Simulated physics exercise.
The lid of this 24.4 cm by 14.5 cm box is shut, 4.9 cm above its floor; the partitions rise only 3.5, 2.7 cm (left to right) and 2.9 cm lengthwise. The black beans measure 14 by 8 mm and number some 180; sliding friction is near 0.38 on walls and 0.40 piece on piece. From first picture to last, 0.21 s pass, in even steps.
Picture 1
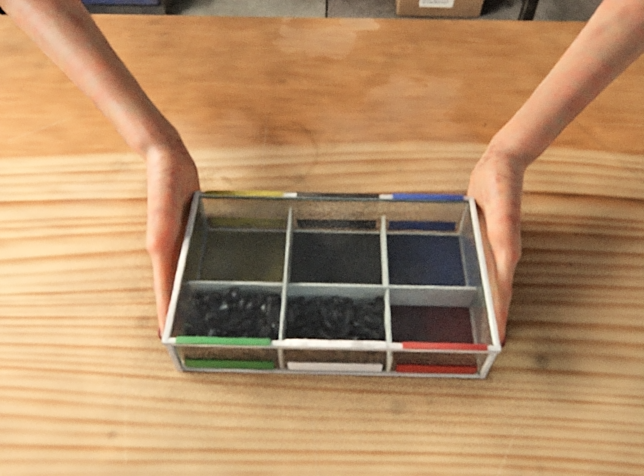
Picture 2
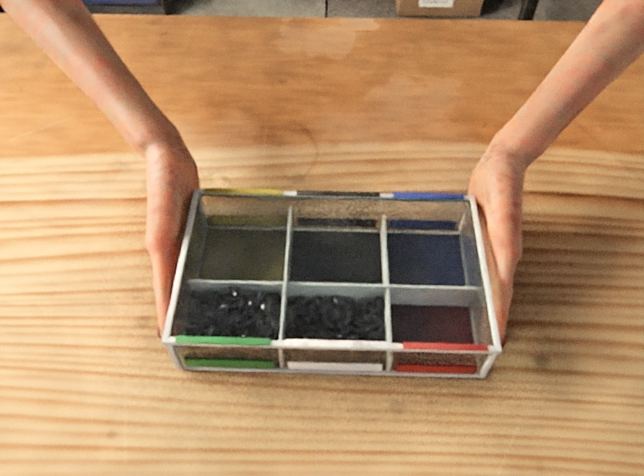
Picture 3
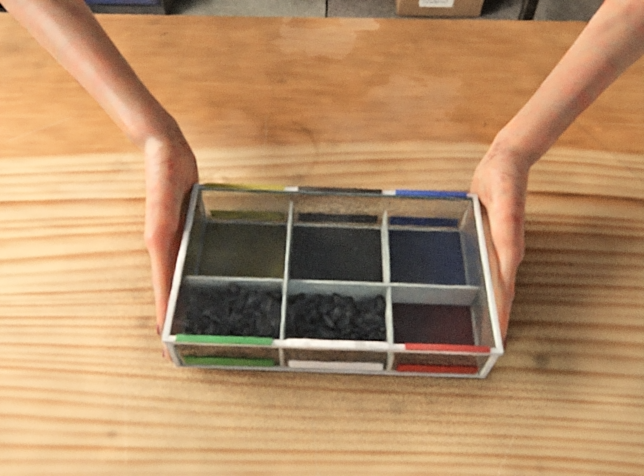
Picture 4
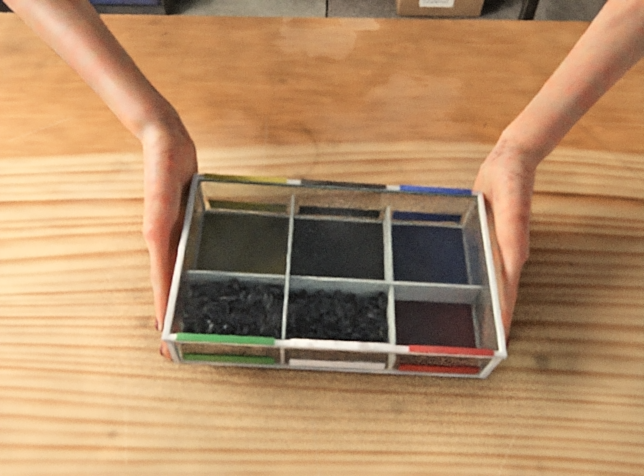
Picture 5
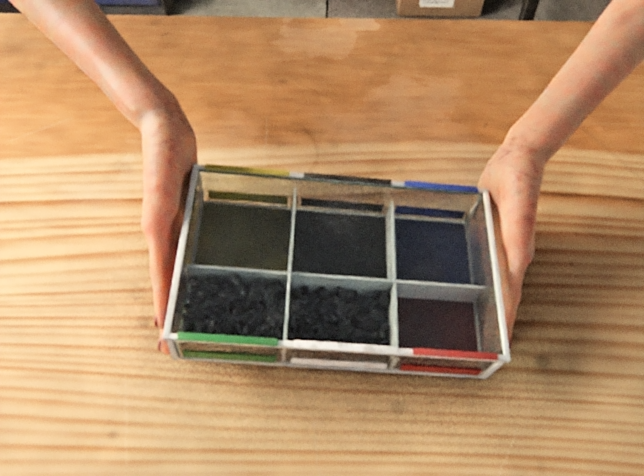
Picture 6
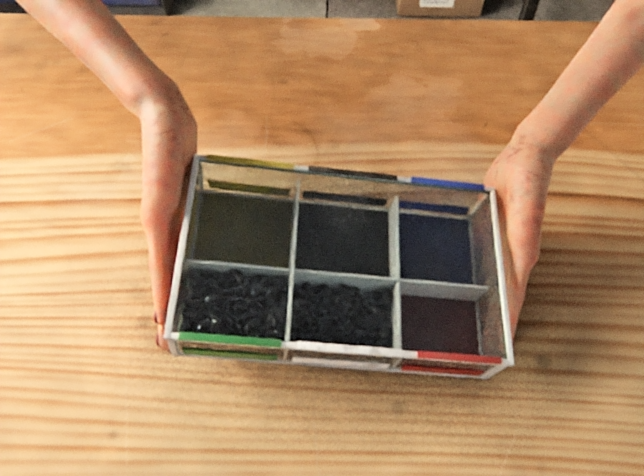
On a pale wooden tabletop, seen from above and in front by a still camera, two hands hold a clear-sided box between them. Its six compartments are marked yellow, black and blue along the back and green, white and red along the front, with black beans in the green and white ones. The hands slowly tilt the box, its left side rising relative to the right front corner, while the beans stay in those two compartments.
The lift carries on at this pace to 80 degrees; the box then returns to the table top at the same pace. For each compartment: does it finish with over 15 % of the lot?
Red below, blue below, green above, yellow below, white above, black below.
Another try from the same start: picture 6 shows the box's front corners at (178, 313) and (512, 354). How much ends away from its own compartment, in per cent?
In that case some 20 per cent.
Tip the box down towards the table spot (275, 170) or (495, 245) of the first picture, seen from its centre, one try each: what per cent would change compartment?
Some 45 and 45 per cent.
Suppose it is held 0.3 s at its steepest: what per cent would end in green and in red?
In that case green 60; red 15.
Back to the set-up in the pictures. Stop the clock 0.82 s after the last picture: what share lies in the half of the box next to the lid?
Roughly 30 per cent.
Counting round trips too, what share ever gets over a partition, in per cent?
Some 10 per cent.
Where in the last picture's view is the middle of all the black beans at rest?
Near (268, 341).
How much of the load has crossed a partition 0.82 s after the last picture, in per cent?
Some 0 per cent.
Then, 0.82 s after the last picture, tilt 80 degrees; green 65 %, white 35 %.
Then, 1.37 s after the last picture, tilt 35 degrees; red 10 %, green 65 %, white 25 %.
Then, 1.97 s after the last picture, tilt 0 degrees; red 10 %, green 65 %, white 25 %.
In the end, red 10 %, blue 0 %, green 65 %, yellow 0 %, white 25 %, black 0 %.
